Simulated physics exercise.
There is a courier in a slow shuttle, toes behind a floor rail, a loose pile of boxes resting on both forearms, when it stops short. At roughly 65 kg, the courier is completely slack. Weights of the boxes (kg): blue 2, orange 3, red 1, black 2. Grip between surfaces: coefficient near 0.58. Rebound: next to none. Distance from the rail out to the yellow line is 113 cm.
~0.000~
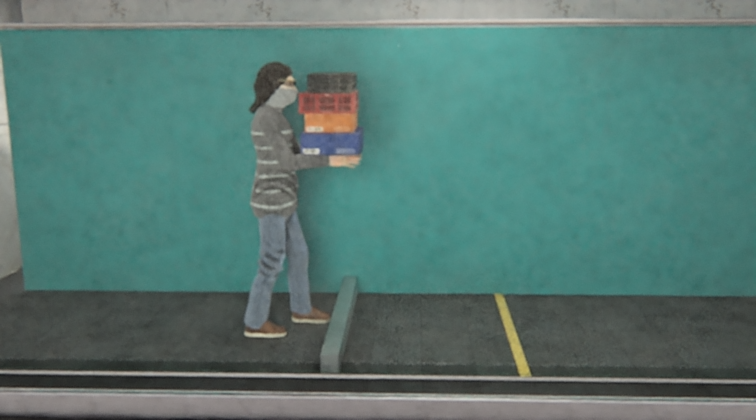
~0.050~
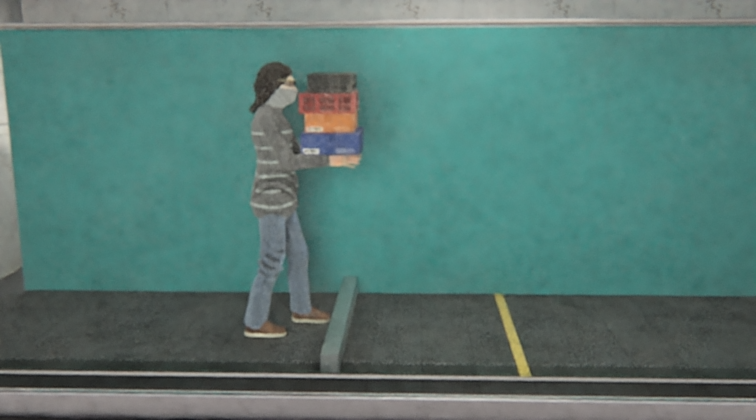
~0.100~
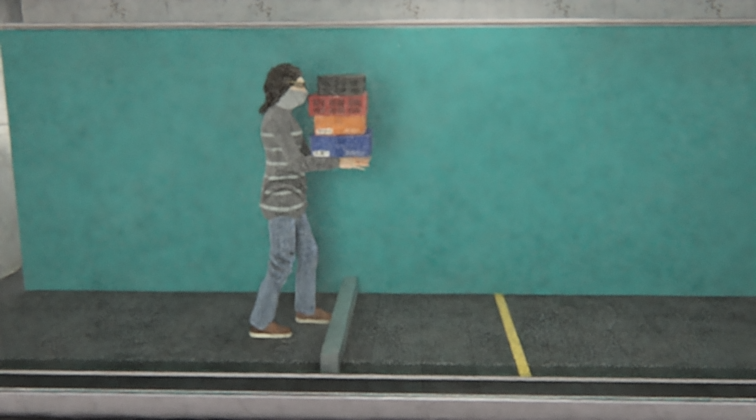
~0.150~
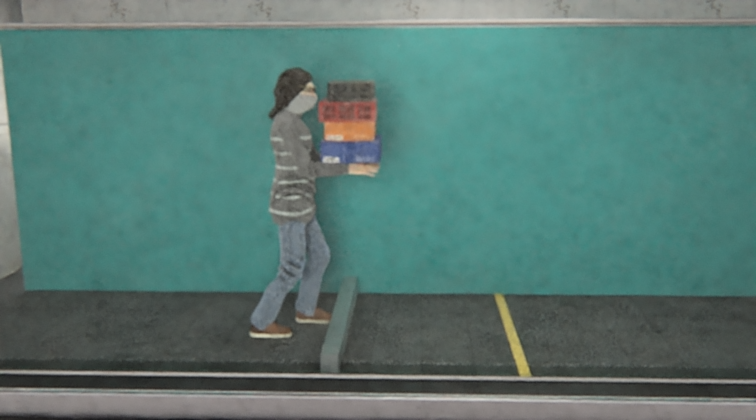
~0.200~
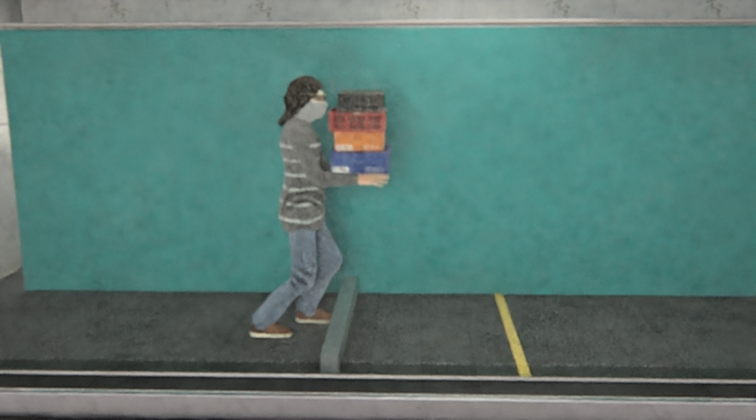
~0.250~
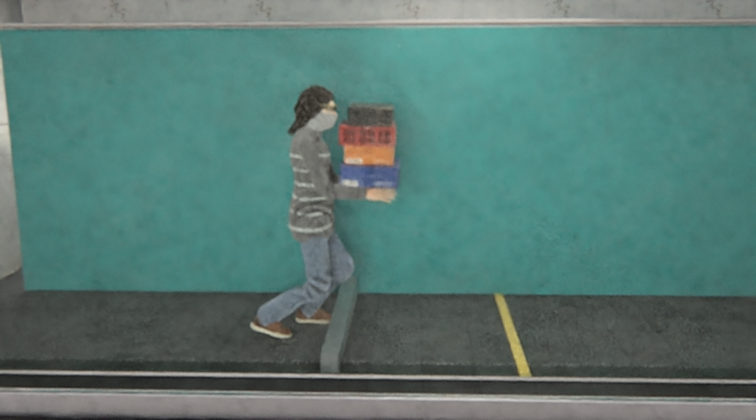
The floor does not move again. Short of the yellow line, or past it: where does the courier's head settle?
The courier's head settles short of the yellow line.
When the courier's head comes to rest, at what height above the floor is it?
15 cm up.
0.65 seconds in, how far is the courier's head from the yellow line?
Some 55 cm short of it.
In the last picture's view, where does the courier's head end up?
(465, 279).
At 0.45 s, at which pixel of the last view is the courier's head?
Around (365, 170).
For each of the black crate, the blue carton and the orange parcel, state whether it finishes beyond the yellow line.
Result: Black crate over; blue carton not over; orange parcel not over.
After 0.45 s the courier's head is 92 cm short of the yellow line, near (365, 170) in the last picture's view; the red crate 64 cm short of the yellow line, tilted 20°.
After 0.65 s the courier's head is 54 cm short of the yellow line, near (426, 243) in the last picture's view.
After 0.95 s the courier's head is 28 cm short of the yellow line, near (463, 282) in the last picture's view.
At rest, 2.0 s, blue carton stops short of the yellow line; orange parcel stops short of the yellow line; red crate crosses the yellow line; black crate crosses the yellow line; courier's head stops short of the yellow line.
